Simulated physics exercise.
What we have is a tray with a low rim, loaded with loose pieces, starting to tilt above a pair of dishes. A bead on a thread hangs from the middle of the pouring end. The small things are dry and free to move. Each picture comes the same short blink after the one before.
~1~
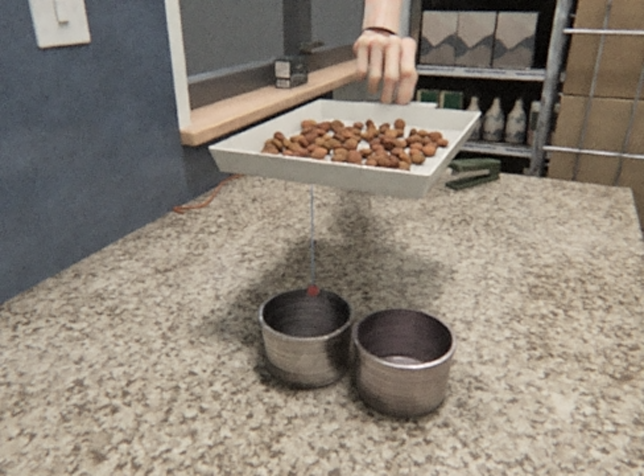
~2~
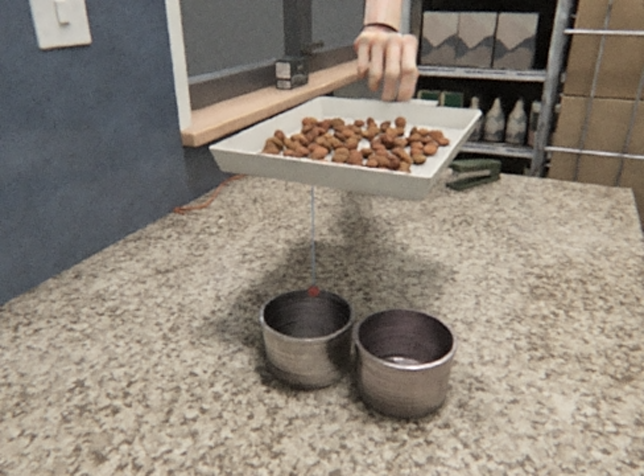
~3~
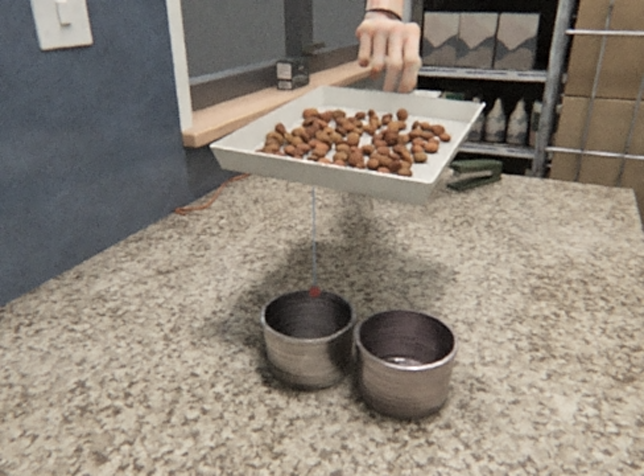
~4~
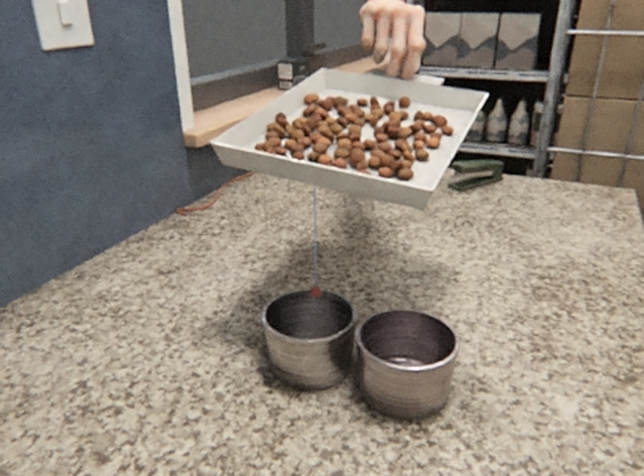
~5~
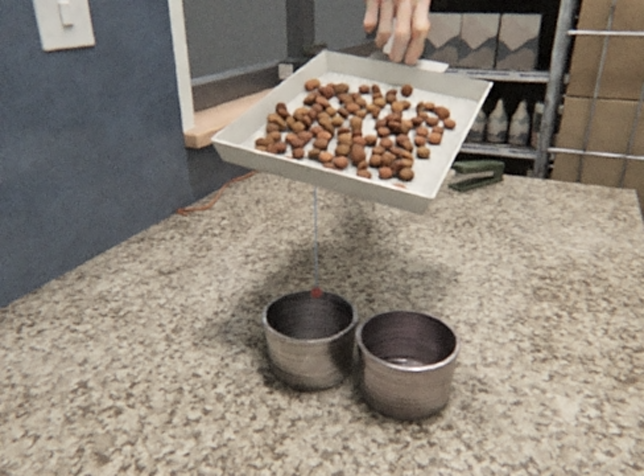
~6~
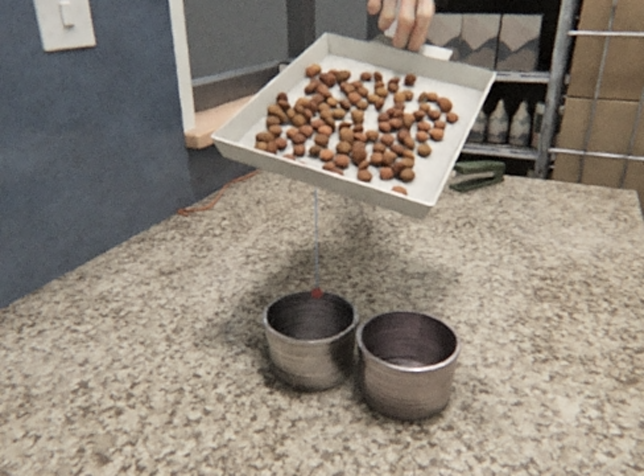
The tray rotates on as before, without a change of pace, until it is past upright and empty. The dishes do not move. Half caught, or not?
They take the larger part between them.
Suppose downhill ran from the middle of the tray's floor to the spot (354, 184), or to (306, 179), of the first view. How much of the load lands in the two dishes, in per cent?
First some 50, then 10 per cent.
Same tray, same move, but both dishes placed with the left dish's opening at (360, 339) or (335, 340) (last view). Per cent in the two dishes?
First some 60, then 40 per cent.
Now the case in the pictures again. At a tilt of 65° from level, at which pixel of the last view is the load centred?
Roughly at (384, 163).
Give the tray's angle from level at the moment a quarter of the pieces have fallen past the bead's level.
At some 90 degrees.
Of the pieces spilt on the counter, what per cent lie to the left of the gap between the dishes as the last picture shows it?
About 40 per cent.
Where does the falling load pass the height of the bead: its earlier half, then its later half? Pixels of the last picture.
Around (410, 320) and then (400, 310).
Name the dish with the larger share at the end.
It is the right dish.
Just after the last frame, tray tipped steeply; every one on the tray.
A moment on, tray tipped past a quarter turn; about a tenth on the tray; roughly two thirds in the right dish; just a few in the left dish; about a tenth outside both; about a tenth in the air.
Further on, tray tipped past a quarter turn; the larger part in the right dish; just a few in the left dish; about a tenth outside both.
When it is over, tray tipped past a quarter turn; the larger part in the right dish; just a few in the left dish; about a tenth outside both.
